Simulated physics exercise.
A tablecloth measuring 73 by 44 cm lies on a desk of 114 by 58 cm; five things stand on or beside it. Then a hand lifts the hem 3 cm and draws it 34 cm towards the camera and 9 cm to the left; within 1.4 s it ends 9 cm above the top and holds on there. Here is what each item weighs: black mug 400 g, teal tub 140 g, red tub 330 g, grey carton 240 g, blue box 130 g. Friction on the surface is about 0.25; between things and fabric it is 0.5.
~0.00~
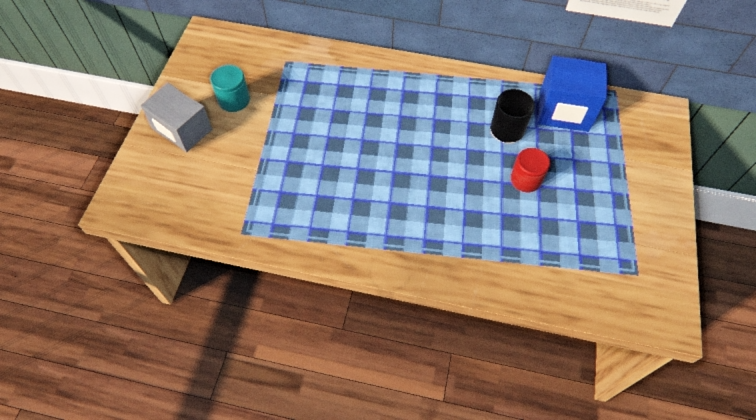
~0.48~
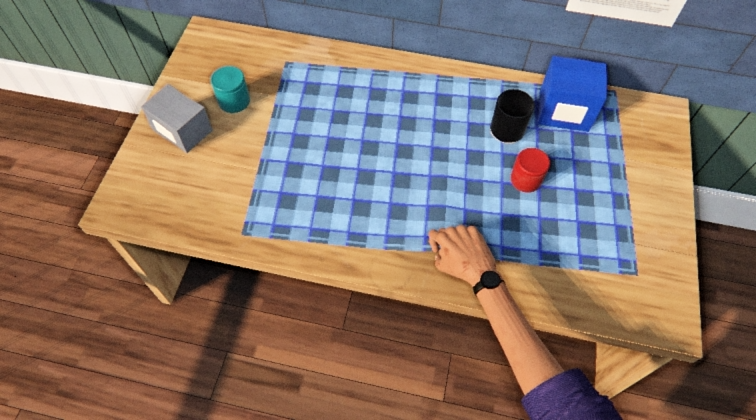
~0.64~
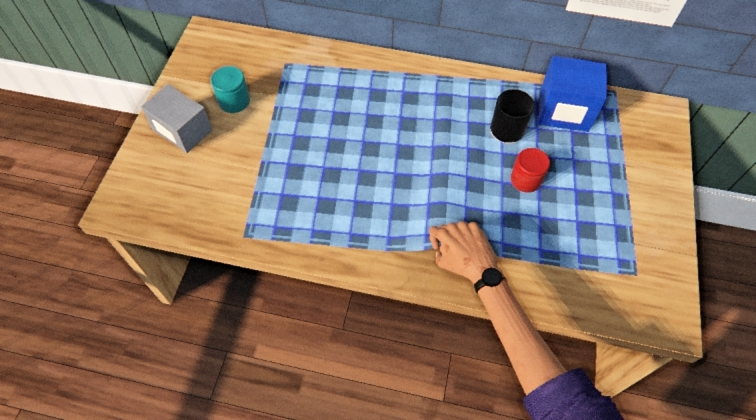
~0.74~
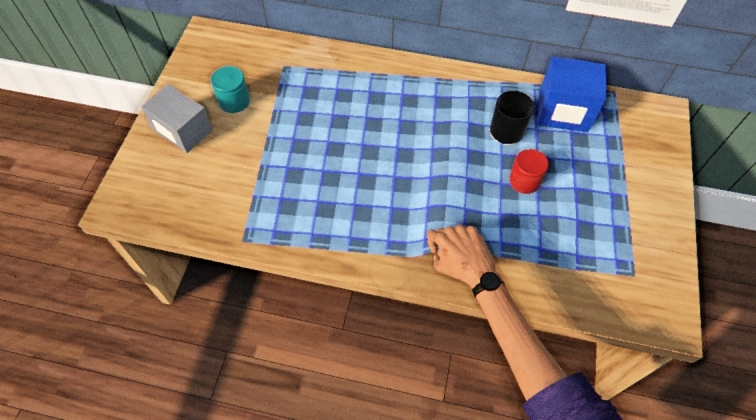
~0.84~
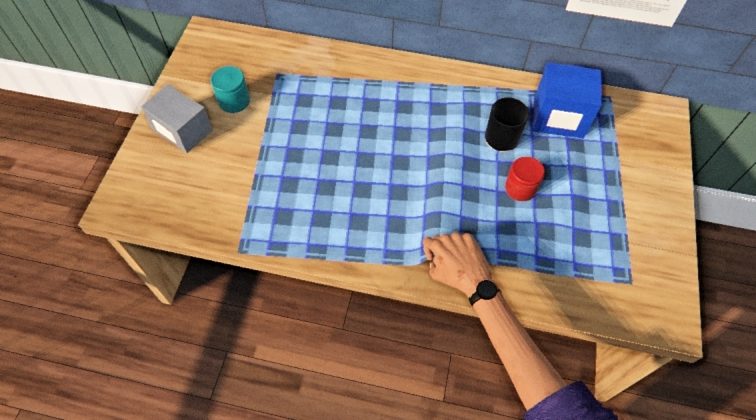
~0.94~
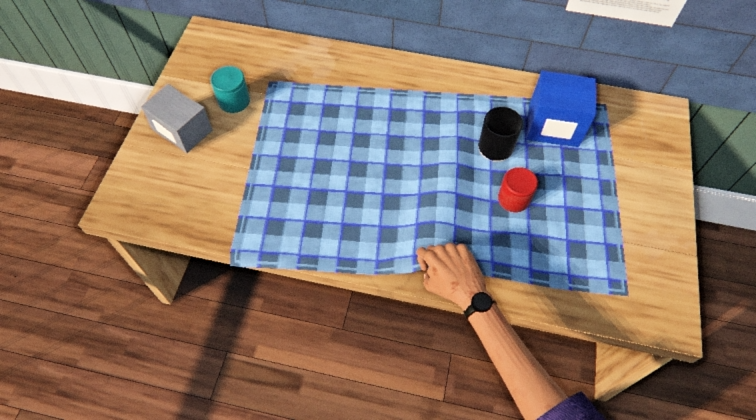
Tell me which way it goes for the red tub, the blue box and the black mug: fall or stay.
Result: The red tub fails to stay up, the blue box fails to stay up, the black mug fails to stay up.
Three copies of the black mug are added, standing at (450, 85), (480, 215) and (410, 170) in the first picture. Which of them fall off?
Log, in listed order - kept / lost / lost.
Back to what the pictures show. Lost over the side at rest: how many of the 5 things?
3 of them.
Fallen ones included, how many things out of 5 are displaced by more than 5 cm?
That makes 3.
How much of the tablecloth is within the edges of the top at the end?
About 25 per cent.
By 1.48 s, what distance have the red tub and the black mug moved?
Shift - red tub 25 cm, black mug 25 cm.
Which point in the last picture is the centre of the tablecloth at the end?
Midpoint, last view: Approx. (358, 291).
At 1.2 s, 85 % of the tablecloth is still over the top; black mug 15 cm off its start, red tub 15 cm off its start, blue box 14 cm off its start.
At 1.5 s, 65 % of the tablecloth is still over the top; black mug 26 cm off its start, red tub 26 cm off its start, blue box 25 cm off its start.
At 1.8 s, 45 % of the tablecloth is still over the top; red tub 37 cm off its start at (441, 341), black mug 36 cm off its start at (427, 246), blue box 36 cm off its start at (506, 211).
At 2.0 s, 30 % of the tablecloth is still over the top; blue box 55 cm off its start, red tub over the edge, black mug 45 cm off its start.
At 3.6 s, 25 % of the tablecloth is still over the top; blue box over the edge, black mug over the edge, red tub over the edge.
